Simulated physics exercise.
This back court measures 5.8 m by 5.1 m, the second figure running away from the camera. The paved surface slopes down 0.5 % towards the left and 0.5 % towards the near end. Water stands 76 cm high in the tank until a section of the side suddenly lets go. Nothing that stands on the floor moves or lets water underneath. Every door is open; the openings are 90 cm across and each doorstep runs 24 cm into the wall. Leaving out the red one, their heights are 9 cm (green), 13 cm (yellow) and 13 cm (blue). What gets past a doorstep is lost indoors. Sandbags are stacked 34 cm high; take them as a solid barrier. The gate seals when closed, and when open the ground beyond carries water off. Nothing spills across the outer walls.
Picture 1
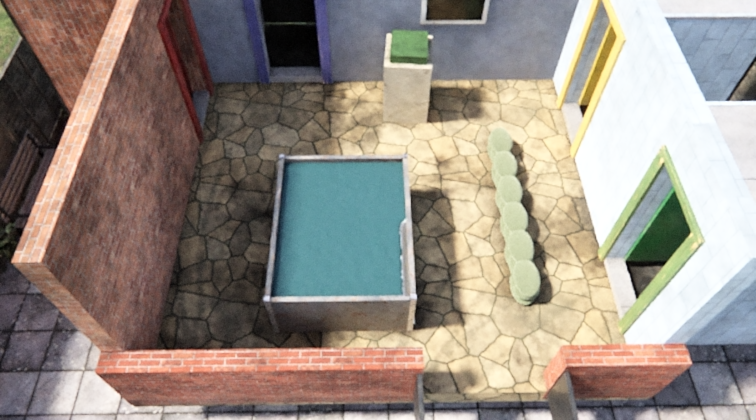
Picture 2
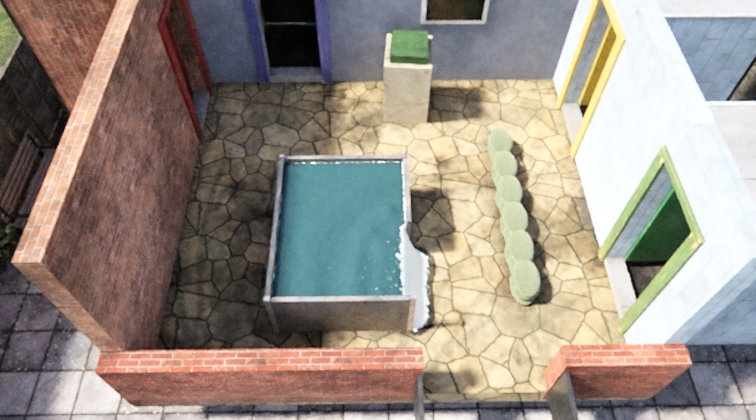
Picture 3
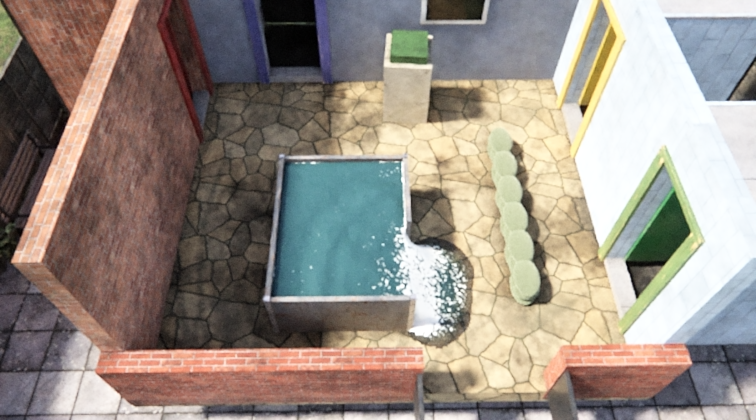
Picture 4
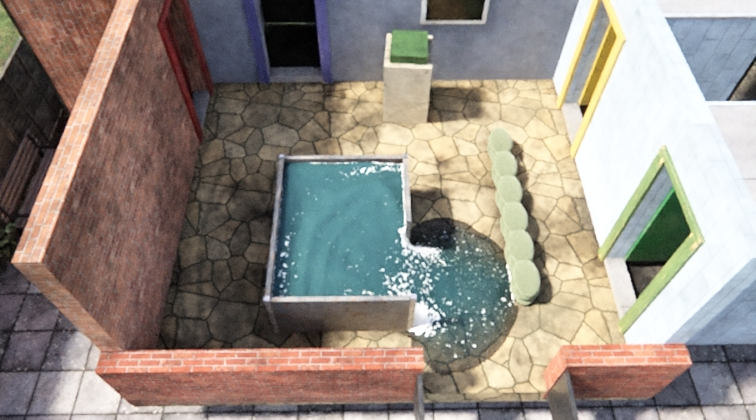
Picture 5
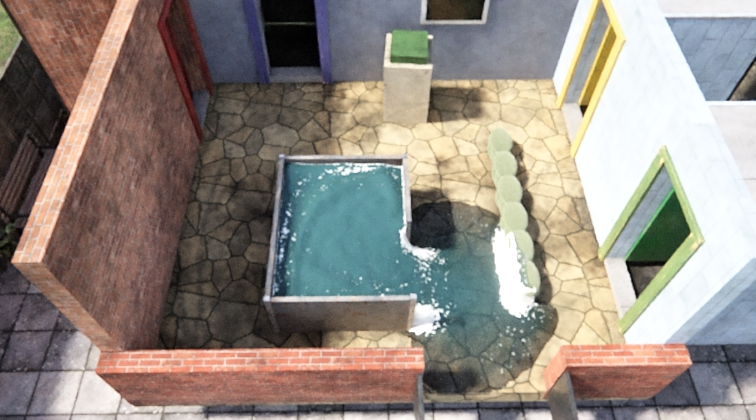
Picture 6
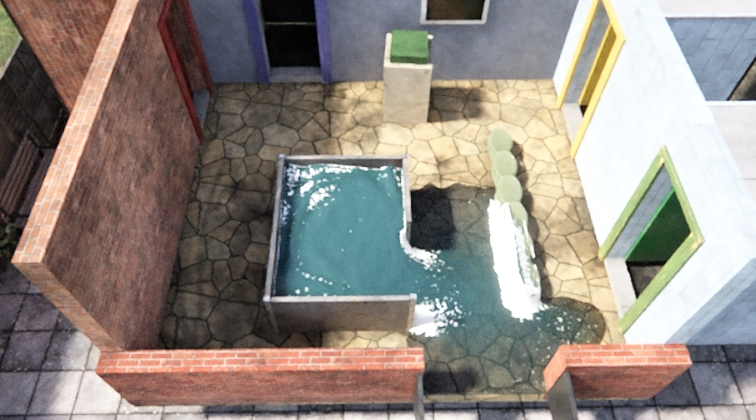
Water bursting from the right side of a raised tank, spreading across stone paving and foaming against a row of rounded sandbags.
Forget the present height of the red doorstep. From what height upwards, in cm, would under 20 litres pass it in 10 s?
About 7.5 cm.
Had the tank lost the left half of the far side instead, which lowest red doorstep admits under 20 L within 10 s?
About 22 cm.
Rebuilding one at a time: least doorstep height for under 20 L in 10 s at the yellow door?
Roughly 11.5 cm at yellow.
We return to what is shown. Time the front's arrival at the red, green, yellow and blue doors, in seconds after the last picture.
Arrival: Red 3.2 s, green 0.4 s, yellow 1.8 s, blue 2.6 s.
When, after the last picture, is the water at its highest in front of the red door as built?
At about 8.0 s.
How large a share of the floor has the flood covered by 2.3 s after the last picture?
About 55 per cent.
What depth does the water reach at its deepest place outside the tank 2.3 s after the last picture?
About 28 cm.
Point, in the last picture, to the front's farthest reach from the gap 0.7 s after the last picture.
At about (473, 112).
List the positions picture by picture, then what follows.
Still water, 76 cm deep, in the tank at (342, 225); the red door at (190, 67) is dry, in the first picture.
The front is at (429, 268), 0.3 m from the gap at (406, 278); 0.3 m2 of floor is wet, 76 cm left at the back, in the second picture.
The gap is at (406, 281), the front 0.8 m out at (467, 283); the back of the tank holds 76 cm, in the third picture.
Water pours out at (406, 281) and has run 1.4 m, to (512, 308); about 8 cm deep outside, 72 cm at the back, in the fourth picture.
Water pours out at (406, 281) and has run 1.8 m, to (552, 320); about 6 cm deep outside, 65 cm at the back, in the fifth picture.
Water pours out at (406, 281) and has run 2.4 m, to (597, 328); about 5 cm deep outside, 66 cm at the back; the red door at (190, 67), 4.5 m from the gap, is still 3.7 m from the nearest water, in the sixth picture.
Then, 0.7 s after the last picture water covers 25 % of the floor, deepest (57 cm) near (632, 370); it has not reached the red door.
Then, 2.3 s after the last picture water covers 55 % of the floor, deepest (28 cm) near (500, 291); it has not reached the red door.
Then, 9.3 s after the last picture water covers 90 % of the floor, deepest (10 cm) near (151, 378); 9 cm at the red door, 1 litre in over its 12 cm doorstep.
At the red door as built, the water peaked near 12 cm, 8.1 s after the last picture.
With a doorstep of 6.5 cm, 33 litres would have come in within the 10 s; with 8.5 cm, 11 litres. So under 20 litres takes about 7.5 cm.
